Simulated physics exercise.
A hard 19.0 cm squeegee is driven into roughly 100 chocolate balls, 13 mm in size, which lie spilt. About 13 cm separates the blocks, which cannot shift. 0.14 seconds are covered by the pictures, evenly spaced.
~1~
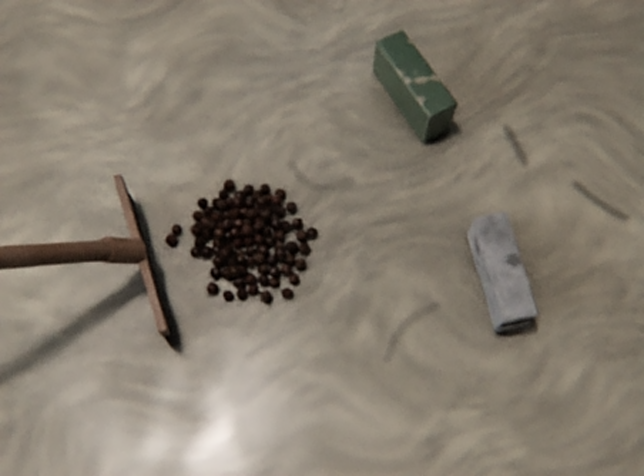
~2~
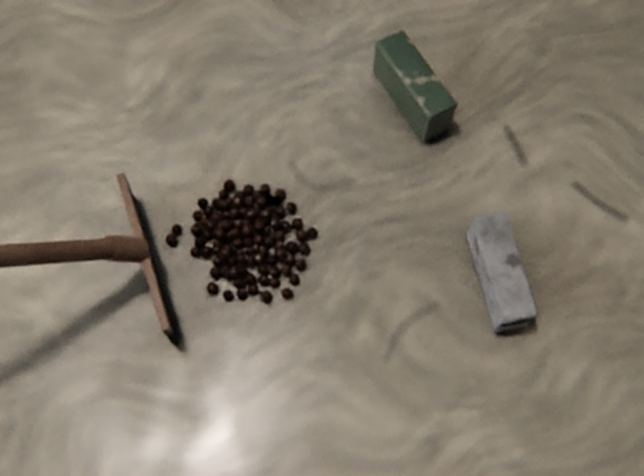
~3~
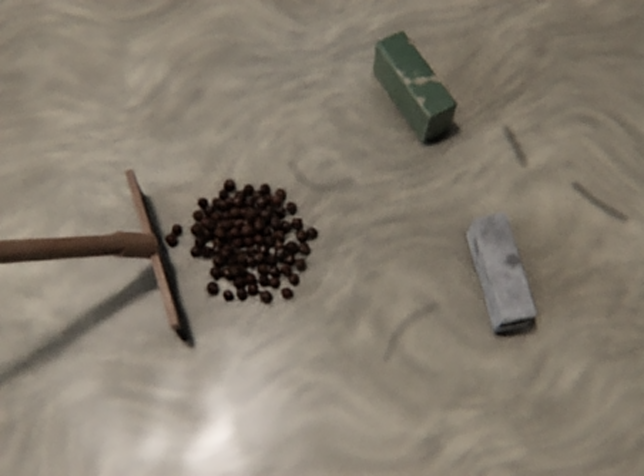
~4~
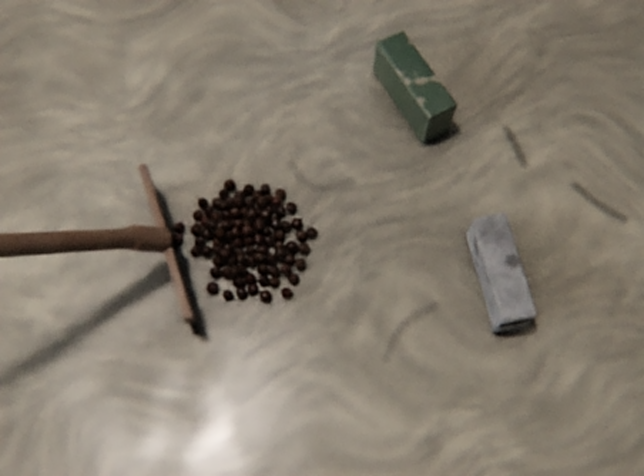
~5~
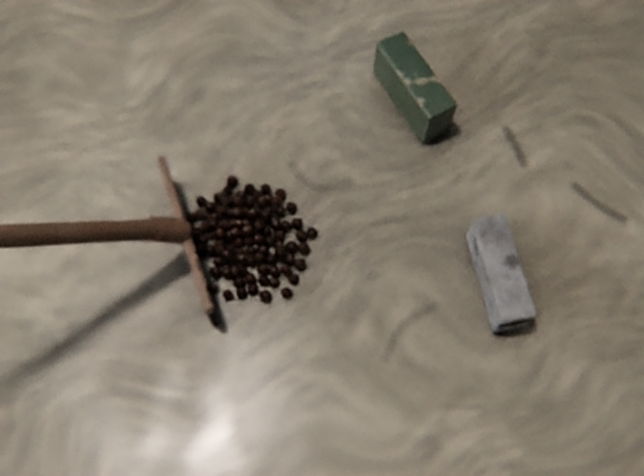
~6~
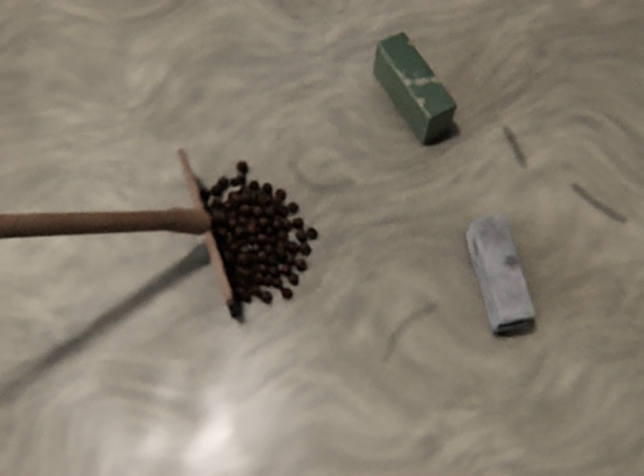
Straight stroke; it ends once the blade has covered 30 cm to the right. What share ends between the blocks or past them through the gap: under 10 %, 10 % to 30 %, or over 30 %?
The flow into the gap is strong.
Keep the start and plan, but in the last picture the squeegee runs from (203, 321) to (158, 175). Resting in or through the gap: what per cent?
Through the gap: 25 per cent.
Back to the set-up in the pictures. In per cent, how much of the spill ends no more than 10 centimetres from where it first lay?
0 per cent or thereabouts.
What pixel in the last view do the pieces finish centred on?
The middle settles close to (428, 172).
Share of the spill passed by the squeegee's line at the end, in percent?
10 %.
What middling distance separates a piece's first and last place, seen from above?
That comes to about 28 cm.
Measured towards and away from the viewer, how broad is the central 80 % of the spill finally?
That comes to about 28 cm.
Then, 0.18 s after the last picture, squeegee 23 cm from its start, spill 25 cm wide; held up before the blocks 100 %.
Then, 0.37 s after the last picture, squeegee 31 cm from its start, spill 35 cm wide; in or through the gap 30 %, round the far block 5 %, held up before the blocks 60 %.
Then, 0.52 s after the last picture, squeegee 31 cm from its start, spill 41 cm wide; in or through the gap 40 %, round the near block 5 %, round the far block 10 %, held up before the blocks 45 %.
In the end, in or through the gap 40 %, round the near block 5 %, round the far block 10 %, held up before the blocks 45 %.
